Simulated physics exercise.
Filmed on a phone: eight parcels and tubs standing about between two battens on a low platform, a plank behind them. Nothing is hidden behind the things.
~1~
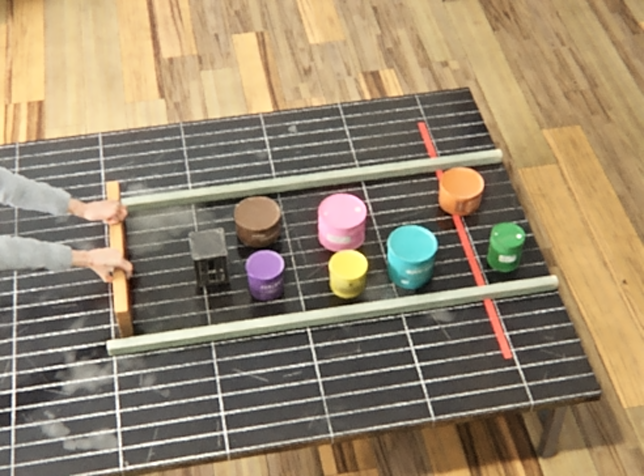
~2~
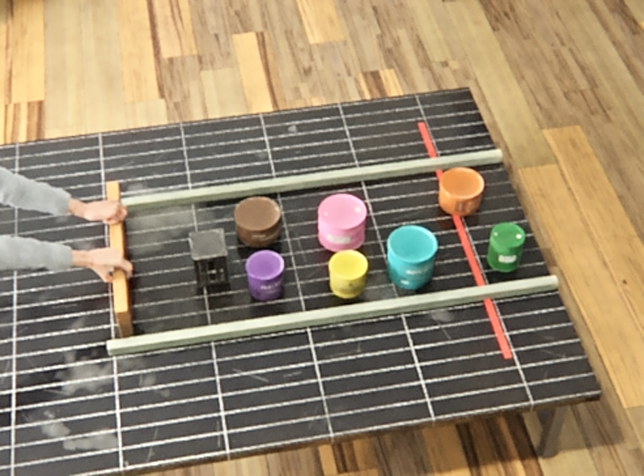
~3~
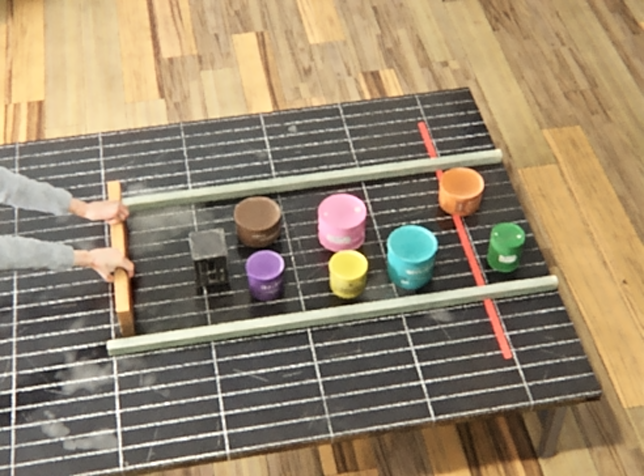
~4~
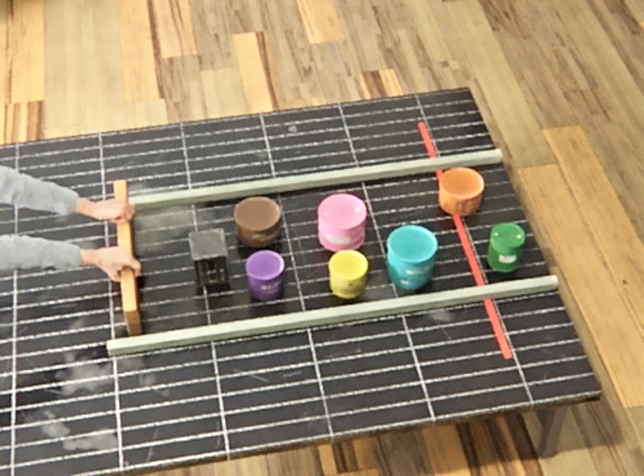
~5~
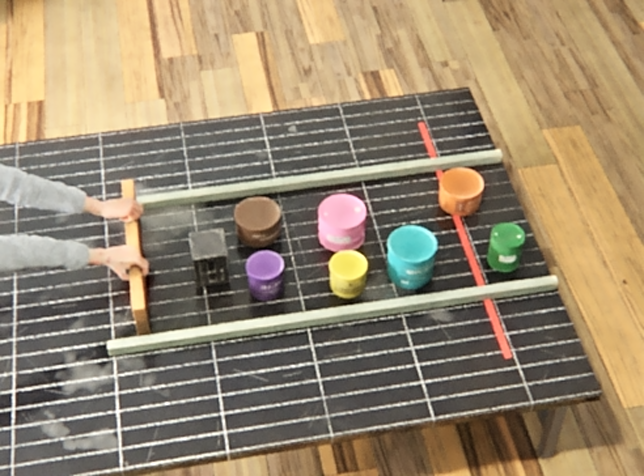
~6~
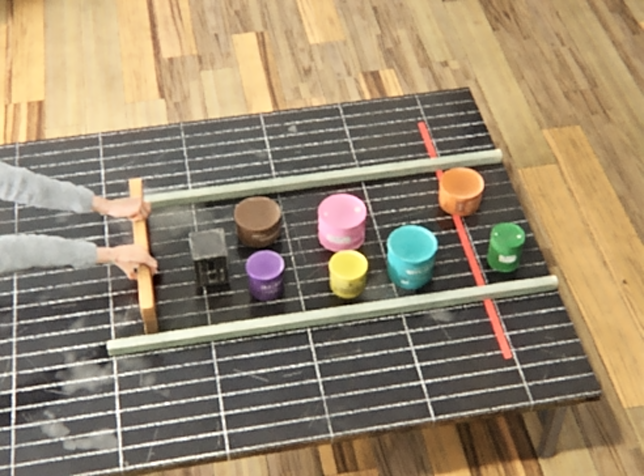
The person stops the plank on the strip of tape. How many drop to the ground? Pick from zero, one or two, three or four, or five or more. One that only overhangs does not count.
Here the number that fall off is one or two.
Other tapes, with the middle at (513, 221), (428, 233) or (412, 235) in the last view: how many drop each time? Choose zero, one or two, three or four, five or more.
One after another: More than four; either one or two; zero.
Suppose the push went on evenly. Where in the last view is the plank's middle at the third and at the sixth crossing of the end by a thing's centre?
At (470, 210) for the third, at (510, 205) for the sixth.
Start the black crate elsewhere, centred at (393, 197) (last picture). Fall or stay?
From there it holds on.
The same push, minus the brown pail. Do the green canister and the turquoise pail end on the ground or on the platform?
The green canister tumbles off, the turquoise pail is kept.
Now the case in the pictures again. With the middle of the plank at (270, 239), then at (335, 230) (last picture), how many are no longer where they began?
By then 3, and 6.
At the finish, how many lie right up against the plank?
3 of them.
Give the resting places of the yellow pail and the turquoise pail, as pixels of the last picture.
About (515, 264), and the other about (536, 236).
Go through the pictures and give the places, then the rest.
Green canister (506, 247); orange pail (461, 192); turquoise pail (411, 258); plank (120, 259); tape (461, 228), in the first frame.
Orange pail (461, 192); black crate (210, 258), in the second frame.
Turquoise pail (411, 258); plank (122, 259), in the third frame.
Green canister (506, 247); pink canister (342, 223), in the fourth frame.
Orange pail (461, 192); yellow pail (348, 275), in the fifth frame.
Green canister (506, 247); orange pail (461, 192); turquoise pail (411, 258); plank (144, 256); tape (461, 228), in the sixth frame.
A little later, none off yet; green canister at rest near (506, 247); orange pail at rest near (461, 192); turquoise pail at rest near (411, 258).
When it is over, the number that fall off is one or two; down, green canister.
